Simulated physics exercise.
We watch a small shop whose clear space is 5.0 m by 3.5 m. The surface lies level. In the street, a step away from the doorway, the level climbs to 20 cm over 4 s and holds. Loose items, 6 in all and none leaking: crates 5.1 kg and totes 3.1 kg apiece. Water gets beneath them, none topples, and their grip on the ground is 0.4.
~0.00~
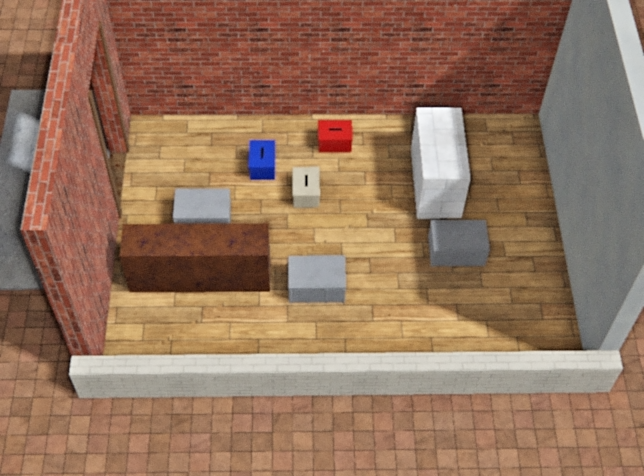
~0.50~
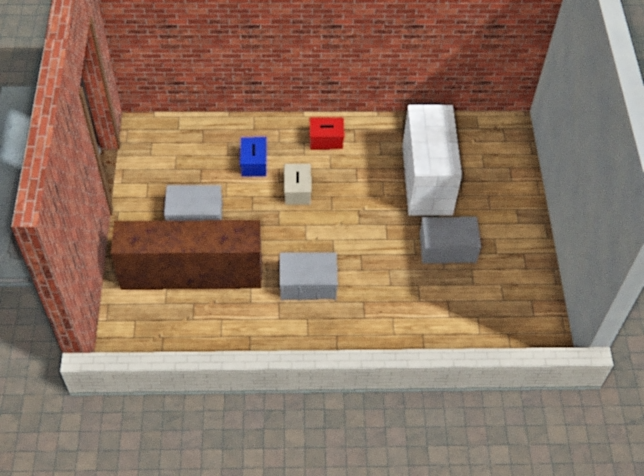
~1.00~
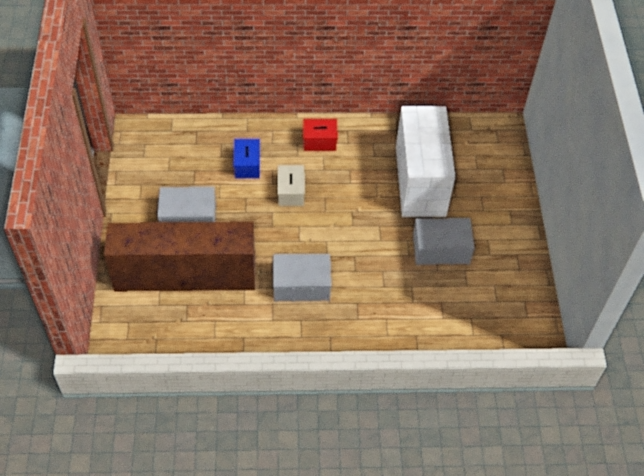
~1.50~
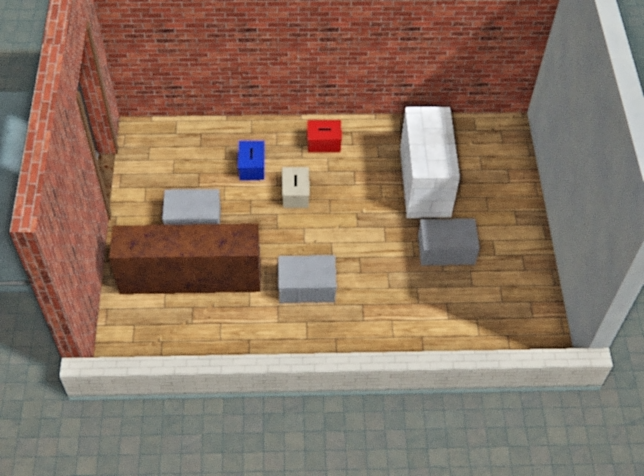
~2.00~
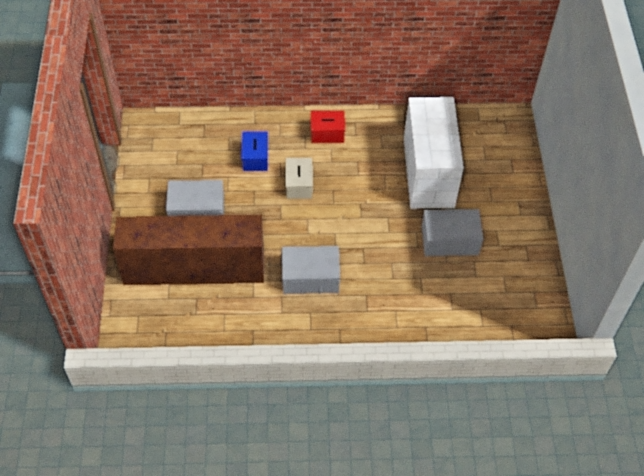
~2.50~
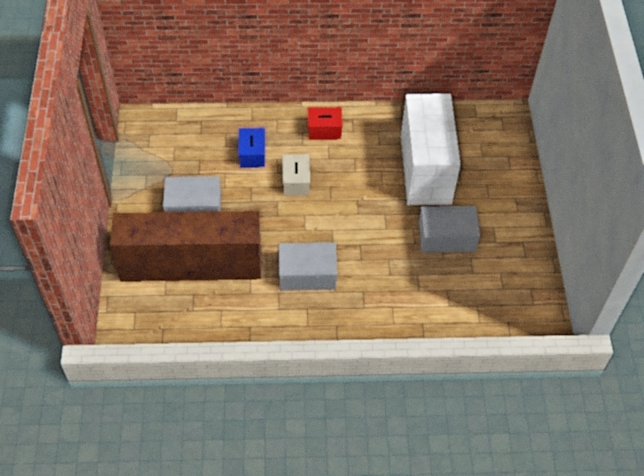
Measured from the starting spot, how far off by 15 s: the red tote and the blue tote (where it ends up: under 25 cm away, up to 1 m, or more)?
The red tote ends far away, the blue tote gets carried off.
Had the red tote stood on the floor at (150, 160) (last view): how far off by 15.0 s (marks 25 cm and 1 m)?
It travels far.
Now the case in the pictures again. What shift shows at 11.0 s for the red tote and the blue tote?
About 250 and 150 cm.
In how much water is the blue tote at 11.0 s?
Roughly 9 cm.
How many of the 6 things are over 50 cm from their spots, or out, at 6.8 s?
I count 4.
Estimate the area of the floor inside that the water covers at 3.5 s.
Some 2.5 m2.
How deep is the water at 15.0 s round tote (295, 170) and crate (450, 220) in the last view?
About 9 and 11 cm.
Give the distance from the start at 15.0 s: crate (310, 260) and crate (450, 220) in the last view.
In that order: 100 cm, 80 cm.
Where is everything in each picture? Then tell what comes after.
The first frame shows the red tote at (335, 130) rests on the ground; the blue tote at (262, 153) rests on the ground; 0.0 m2 under water; 0 of 6 have shifted.
The second frame shows the red tote at (327, 127), on the bottom; the blue tote at (254, 150), on the bottom; water covers 0.0 m2; 0 of 6 have shifted.
The third frame shows the red tote at (320, 128) rests on the ground; the blue tote at (247, 152), on the bottom; 0.0 m2 under water; 0 of 6 have shifted.
The fourth frame shows the red tote at (325, 130), on the bottom; the blue tote at (251, 154) rests on the ground; water covers 0.0 m2; 0 of 6 have shifted.
The fifth frame shows the red tote at (328, 120) rests on the ground; the blue tote at (255, 145), on the bottom; 0.0 m2 under water; 0 of 6 have shifted.
The sixth frame shows the red tote at (325, 117) rests on the ground; the blue tote at (252, 141), on the bottom; 0.3 m2 under water; 0 of 6 have shifted.
After 3.5 s the red tote is near (325, 117), 0.0 m from its start, aground; the blue tote is near (253, 141), 0.0 m from its start, aground; 0 afloat.
After 6.8 s the red tote is near (424, 98), 1.2 m from its start, afloat; the blue tote is near (377, 150), 1.4 m from its start, afloat; 4 afloat.
After 11.0 s the red tote is near (480, 232), 2.3 m from its start, afloat; the blue tote is near (367, 203), 1.6 m from its start, afloat; 5 afloat.
After 15.0 s the red tote is near (444, 317), 2.9 m from its start, afloat; the blue tote is near (252, 313), 2.3 m from its start, afloat; 6 afloat.
